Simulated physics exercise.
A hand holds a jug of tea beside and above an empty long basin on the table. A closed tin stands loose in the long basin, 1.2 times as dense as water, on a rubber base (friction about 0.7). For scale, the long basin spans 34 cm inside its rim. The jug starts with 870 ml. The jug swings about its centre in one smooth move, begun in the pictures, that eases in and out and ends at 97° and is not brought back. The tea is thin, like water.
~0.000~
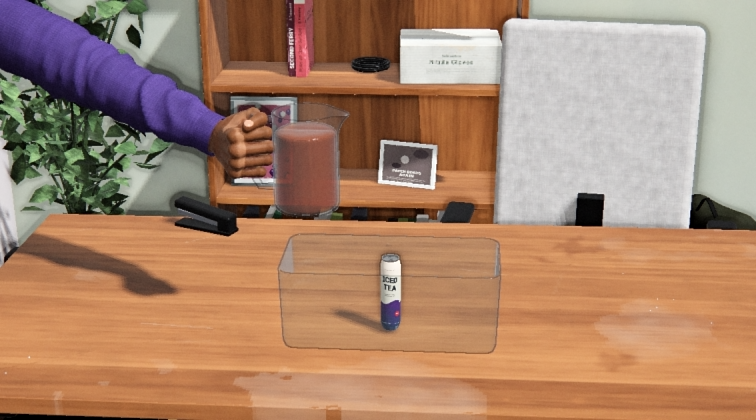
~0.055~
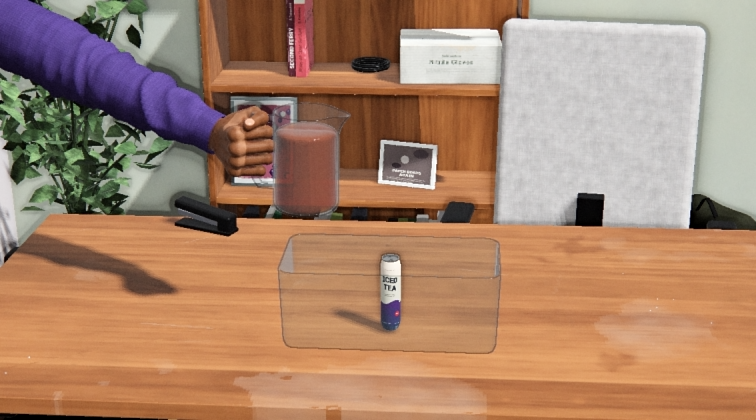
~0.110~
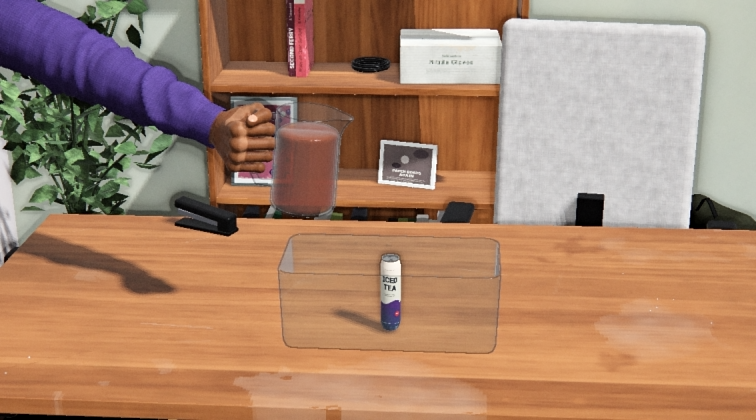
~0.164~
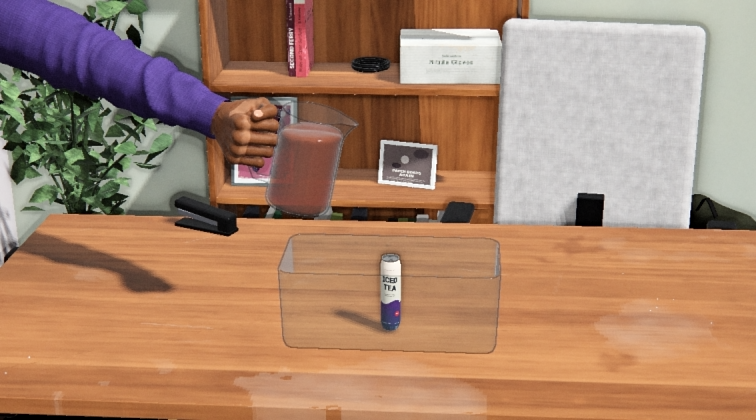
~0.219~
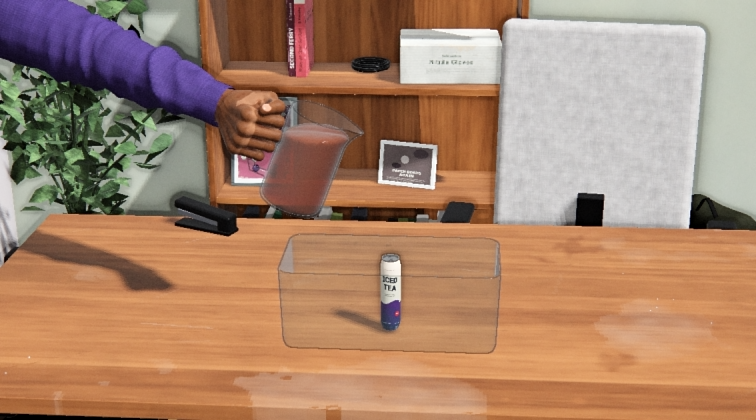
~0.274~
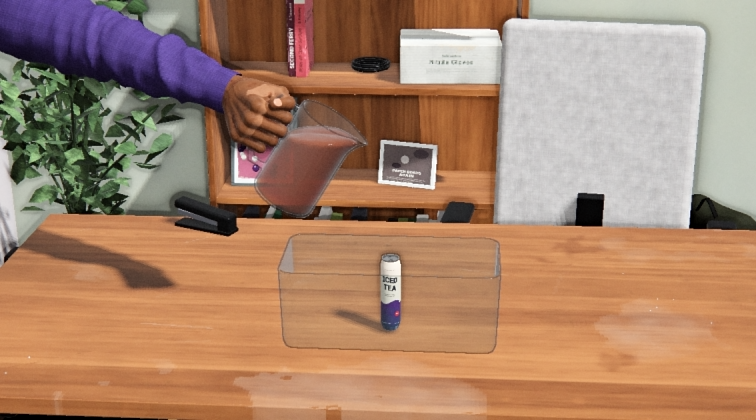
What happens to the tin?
The tin keeps standing.
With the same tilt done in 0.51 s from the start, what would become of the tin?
Then it stays up.
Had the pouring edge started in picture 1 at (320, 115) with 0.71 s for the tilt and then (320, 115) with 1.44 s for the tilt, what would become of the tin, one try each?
First it topples; then it falls.
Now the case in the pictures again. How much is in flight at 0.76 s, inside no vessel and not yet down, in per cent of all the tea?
Some 22 per cent.
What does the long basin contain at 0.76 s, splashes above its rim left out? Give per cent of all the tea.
Some 38 per cent.
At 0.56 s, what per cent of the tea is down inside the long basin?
Near 5 in a hundred.
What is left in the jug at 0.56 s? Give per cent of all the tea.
Some 78 per cent.
After 0.56 s the tilt is 86° and 78 per cent is still to pour; the tin stands where it began.
After 0.76 s the tilt is 97° and 40 per cent is still to pour; the tin stands where it began.
After 0.98 s the tilt is 97° and 16 per cent is still to pour; the tin stands where it began.
After 1.21 s the tilt is 97° and 6 per cent is still to pour; the tin stands where it began.
In the end the tin stands where it began.
